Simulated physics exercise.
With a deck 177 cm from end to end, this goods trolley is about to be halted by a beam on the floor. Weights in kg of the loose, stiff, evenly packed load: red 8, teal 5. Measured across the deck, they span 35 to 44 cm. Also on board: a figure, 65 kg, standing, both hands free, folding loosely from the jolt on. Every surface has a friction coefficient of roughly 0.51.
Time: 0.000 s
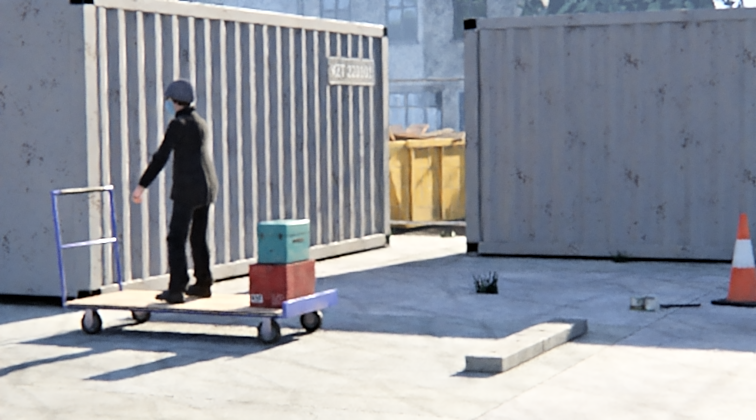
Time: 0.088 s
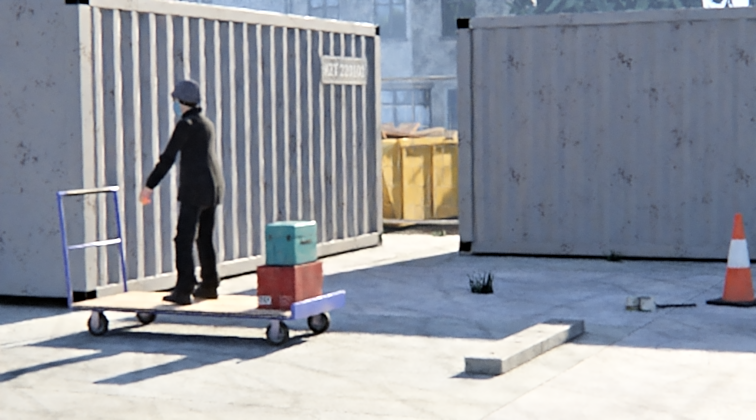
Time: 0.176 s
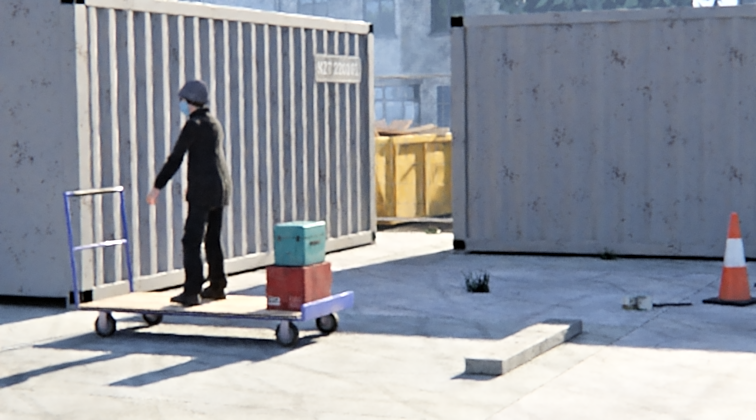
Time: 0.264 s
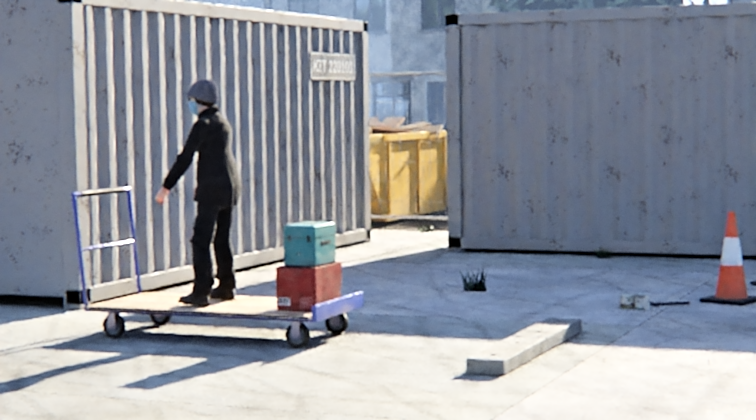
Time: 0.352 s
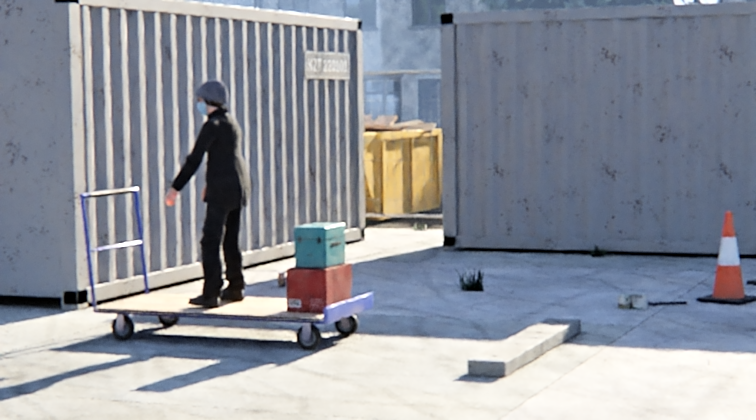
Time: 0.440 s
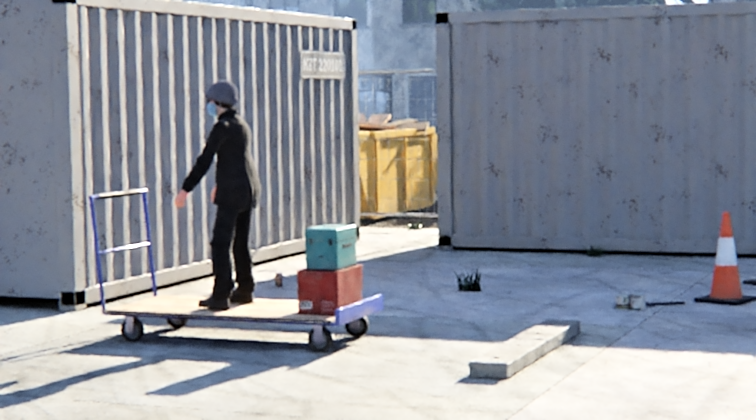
A person in dark clothes and a cap standing on a flat trolley beside stacked toolboxes, rolling slowly right past grey containers.
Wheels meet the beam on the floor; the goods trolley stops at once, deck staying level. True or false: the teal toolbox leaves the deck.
False, it remains on the deck.
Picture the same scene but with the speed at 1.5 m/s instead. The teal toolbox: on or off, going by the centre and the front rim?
Then the teal one would not stay put.
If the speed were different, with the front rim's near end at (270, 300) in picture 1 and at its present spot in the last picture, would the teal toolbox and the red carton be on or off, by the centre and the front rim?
In that case teal off, red on.
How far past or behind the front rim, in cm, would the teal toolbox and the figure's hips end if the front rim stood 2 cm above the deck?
Both stay back - teal 10 cm behind, hips 60 cm behind.
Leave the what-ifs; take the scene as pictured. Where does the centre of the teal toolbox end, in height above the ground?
Its centre ends some 65 cm up.
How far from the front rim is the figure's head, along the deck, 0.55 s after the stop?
90 cm behind it.
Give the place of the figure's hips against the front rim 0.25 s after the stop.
Some 60 cm behind it.
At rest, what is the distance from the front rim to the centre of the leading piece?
Its centre ends up near 10 cm behind the front rim.
The wheels strike at 1.67 s.
After 1.92 s the teal toolbox is 13 cm behind the rim, tilted 0°, near (504, 252) in the last picture's view.
After 2.22 s the teal toolbox is 12 cm behind the rim, tilted 0°, near (505, 252) in the last picture's view.
After 2.67 s the teal toolbox is 12 cm behind the rim, tilted 0°, near (505, 252) in the last picture's view.
Final state at 3.4 s, nothing is past the rim; behind it, red carton, teal toolbox and the figure's hips.
